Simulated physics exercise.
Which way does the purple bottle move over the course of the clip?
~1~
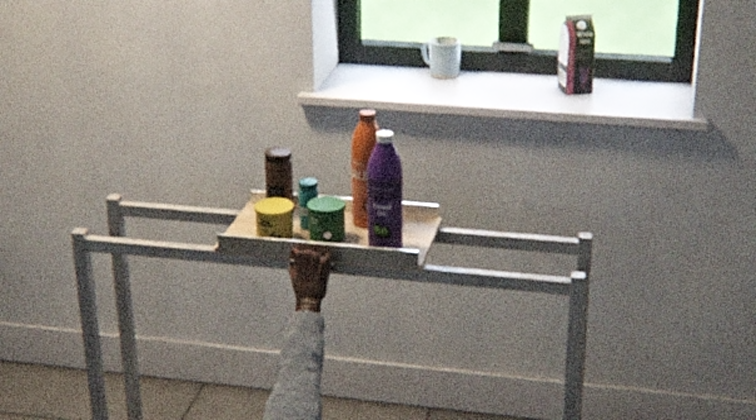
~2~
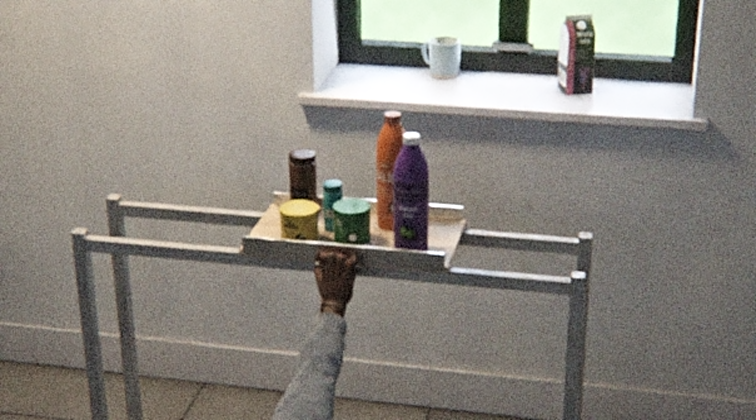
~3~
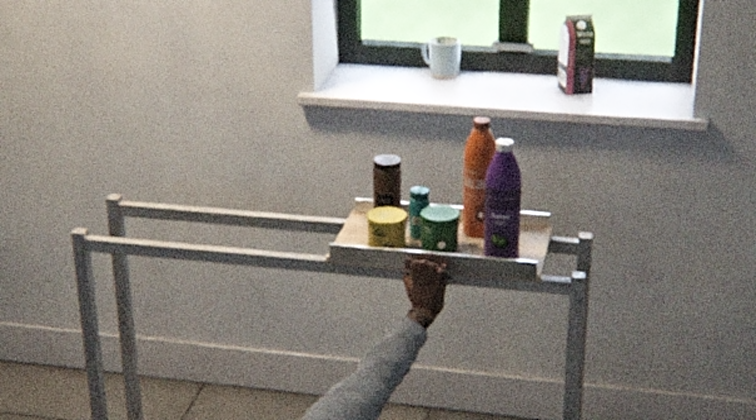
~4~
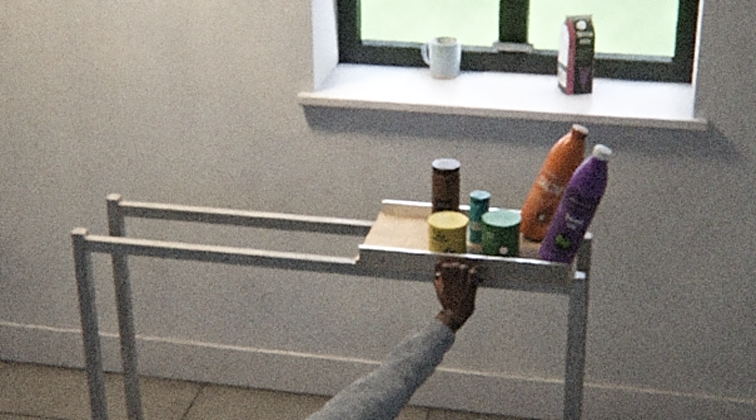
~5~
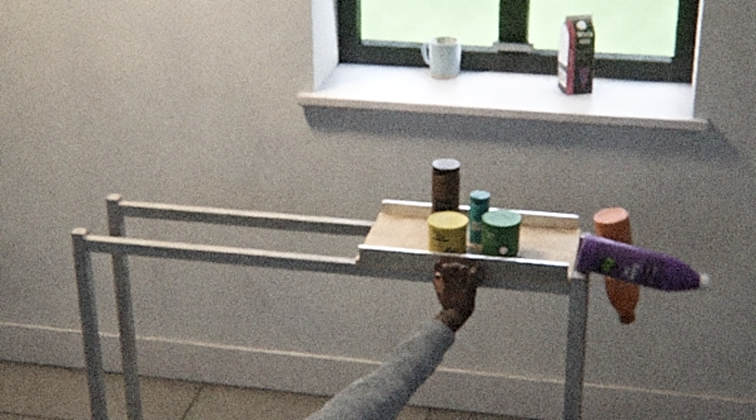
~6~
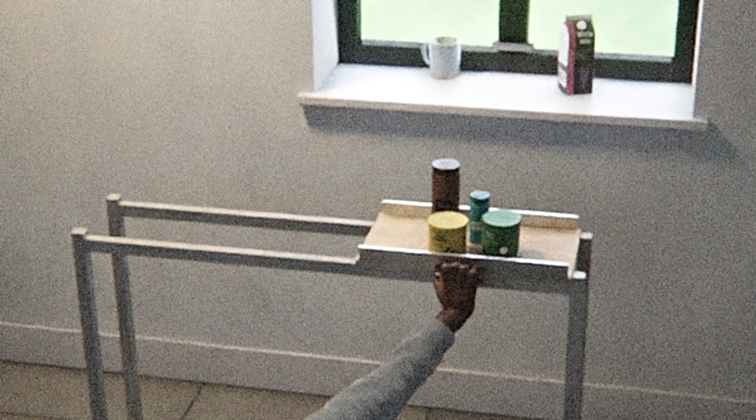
The purple bottle moves to the right, first riding along on the tray and then tipping off its right end.
